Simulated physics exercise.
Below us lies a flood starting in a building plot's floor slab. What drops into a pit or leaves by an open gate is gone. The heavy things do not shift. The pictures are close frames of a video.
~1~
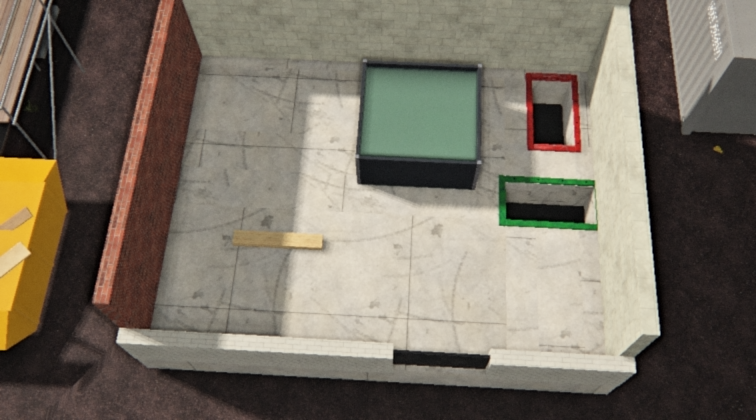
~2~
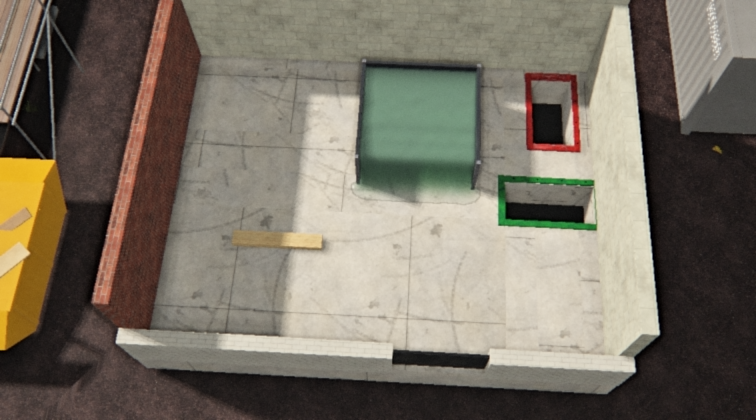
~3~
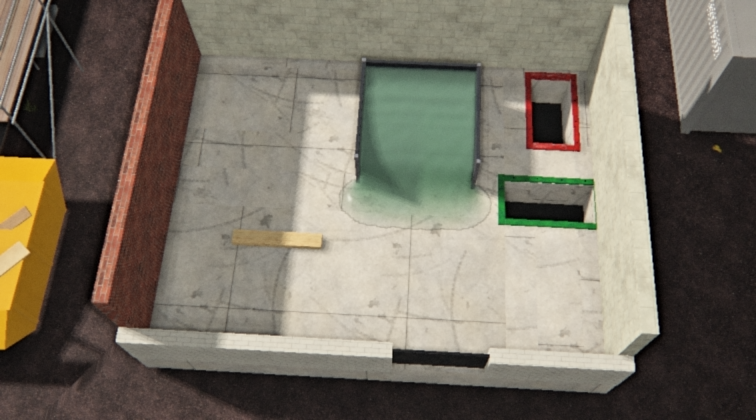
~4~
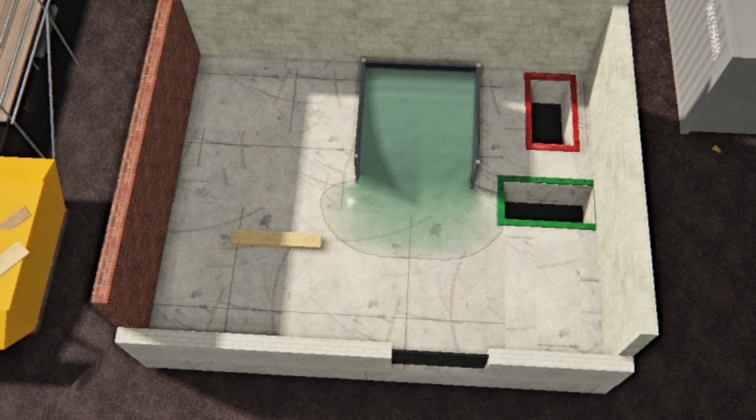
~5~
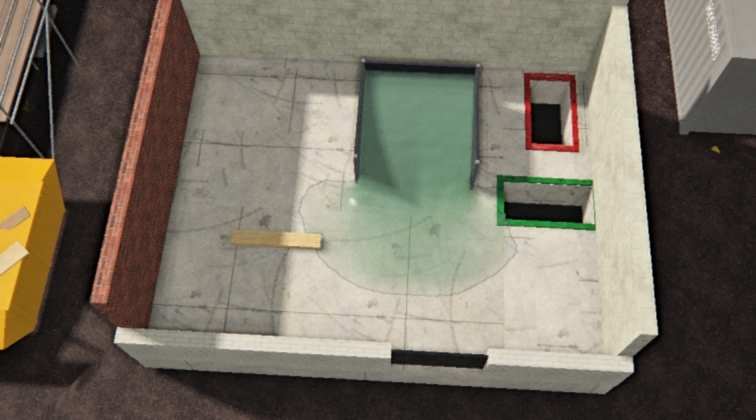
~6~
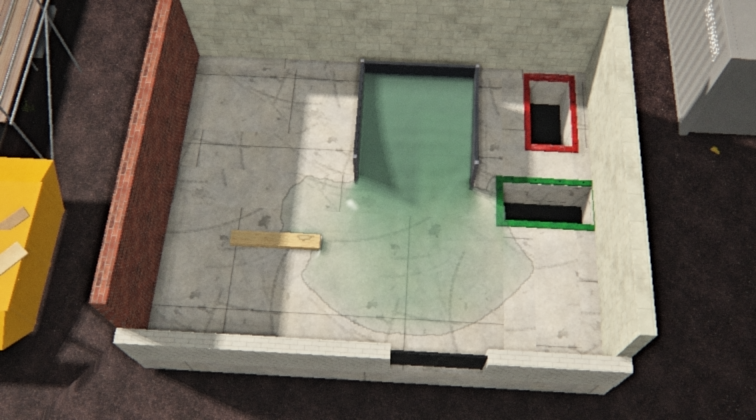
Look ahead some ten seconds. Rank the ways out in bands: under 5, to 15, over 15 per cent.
One by one: The gate takes not even 5 %; the green pit takes above 15 %; the red pit takes not even 5 %.
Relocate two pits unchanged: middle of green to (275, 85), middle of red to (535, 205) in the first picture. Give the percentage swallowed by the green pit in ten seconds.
In per cent: Green 12.
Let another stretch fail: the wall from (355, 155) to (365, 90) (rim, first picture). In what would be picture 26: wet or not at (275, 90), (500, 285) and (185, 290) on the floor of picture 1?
As listed: Awash, clear, wet.
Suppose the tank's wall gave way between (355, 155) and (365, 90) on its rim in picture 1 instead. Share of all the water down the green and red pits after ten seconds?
Roughly, in per cent: Green 6, red 6.
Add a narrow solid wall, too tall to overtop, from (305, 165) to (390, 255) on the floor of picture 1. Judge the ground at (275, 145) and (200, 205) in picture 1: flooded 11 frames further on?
As listed: Not flooded, clear.
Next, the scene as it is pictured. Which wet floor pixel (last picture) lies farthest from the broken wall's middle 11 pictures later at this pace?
I would point to (146, 341).
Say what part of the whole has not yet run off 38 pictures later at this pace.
About 82 per cent.
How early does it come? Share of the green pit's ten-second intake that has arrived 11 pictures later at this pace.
I make it 0 per cent.
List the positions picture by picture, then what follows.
Still water in the water tank at (420, 113), in the first frame.
Water pours out at (416, 177) and has run to (478, 191), in the second frame.
Water pours out at (416, 176) and has run to (484, 212), in the third frame.
The front is at (497, 228), out from the gap at (415, 178), in the fourth frame.
The front is at (511, 251), out from the gap at (415, 178), in the fifth frame.
Water pours out at (414, 179) and has run to (442, 329), in the sixth frame.
A moment on, water covers 40 % of the floor; the gate 0 %, the green pit 0 %, the red pit 0 %.
Next, water covers 50 % of the floor; the gate 0 %, the green pit 0 %, the red pit 0 %.
Then, water covers 60 % of the floor; the gate 0 %, the green pit 5 %, the red pit 0 %.
Later, water covers 85 % of the floor; the gate 0 %, the green pit 17 %, the red pit 0 %.
In the end, water covers 95 % of the floor; the gate 0 %, the green pit 21 %, the red pit 1 %.
